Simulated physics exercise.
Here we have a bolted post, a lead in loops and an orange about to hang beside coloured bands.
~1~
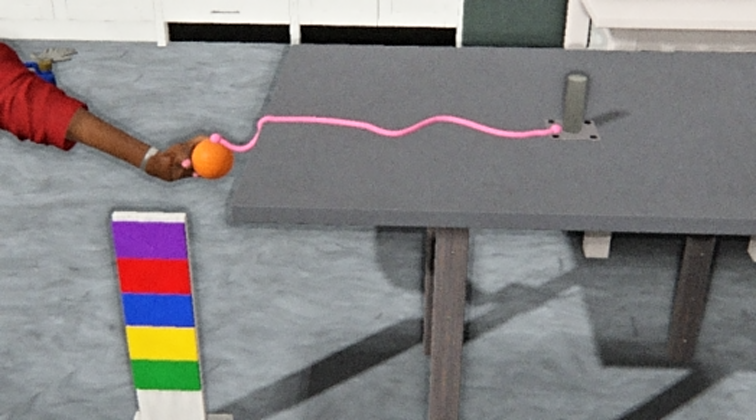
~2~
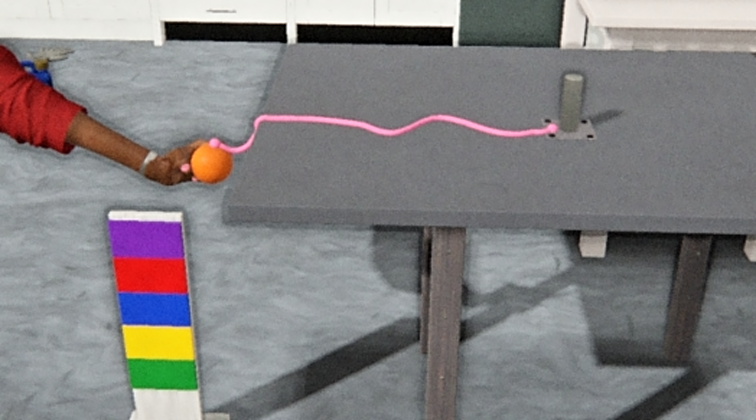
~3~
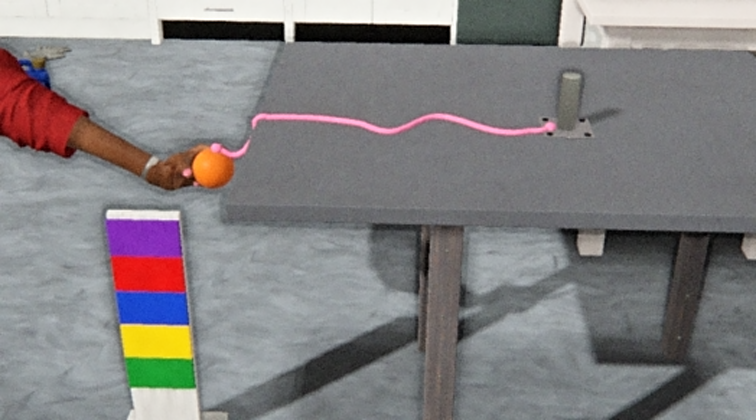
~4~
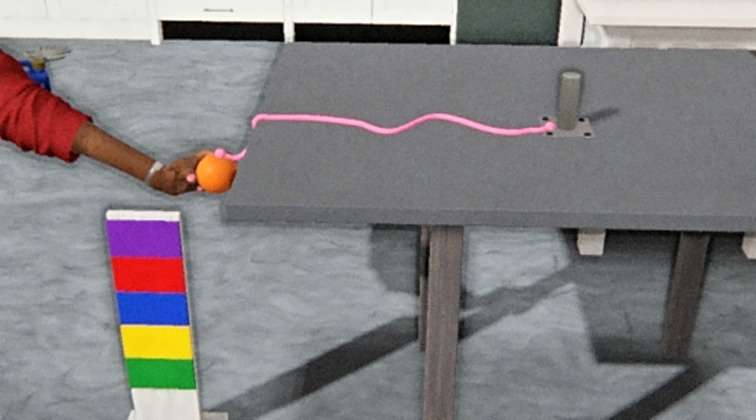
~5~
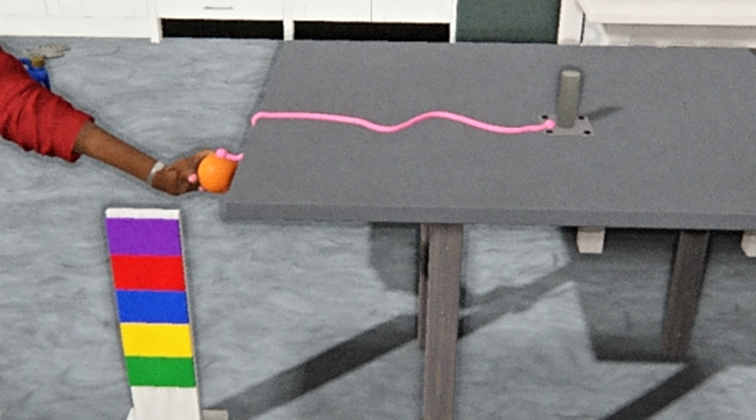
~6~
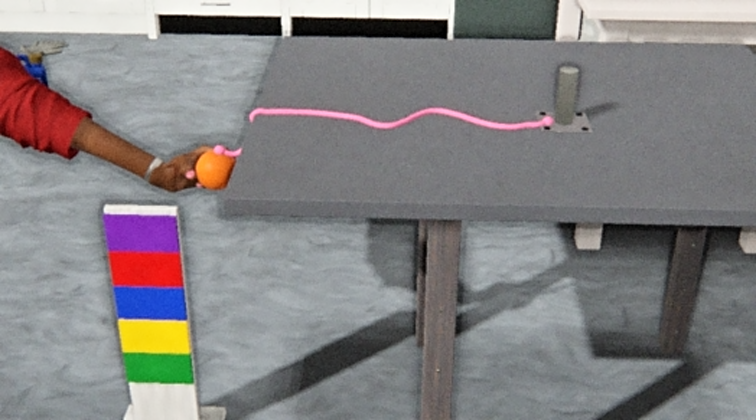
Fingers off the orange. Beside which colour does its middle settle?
At purple.
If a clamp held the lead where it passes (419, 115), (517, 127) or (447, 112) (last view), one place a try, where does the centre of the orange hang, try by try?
In that order: (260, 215), (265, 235) and (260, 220).
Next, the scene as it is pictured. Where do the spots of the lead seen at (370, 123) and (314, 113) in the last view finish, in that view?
They go to (336, 117) and to (274, 116).
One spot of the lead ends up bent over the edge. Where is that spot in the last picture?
The one at (294, 112).
A little later, orange near (285, 228); level with purple.
Next, orange near (260, 235); level with purple.
When it is over, orange near (264, 236); level with purple. Its centre hangs level with the purple band.
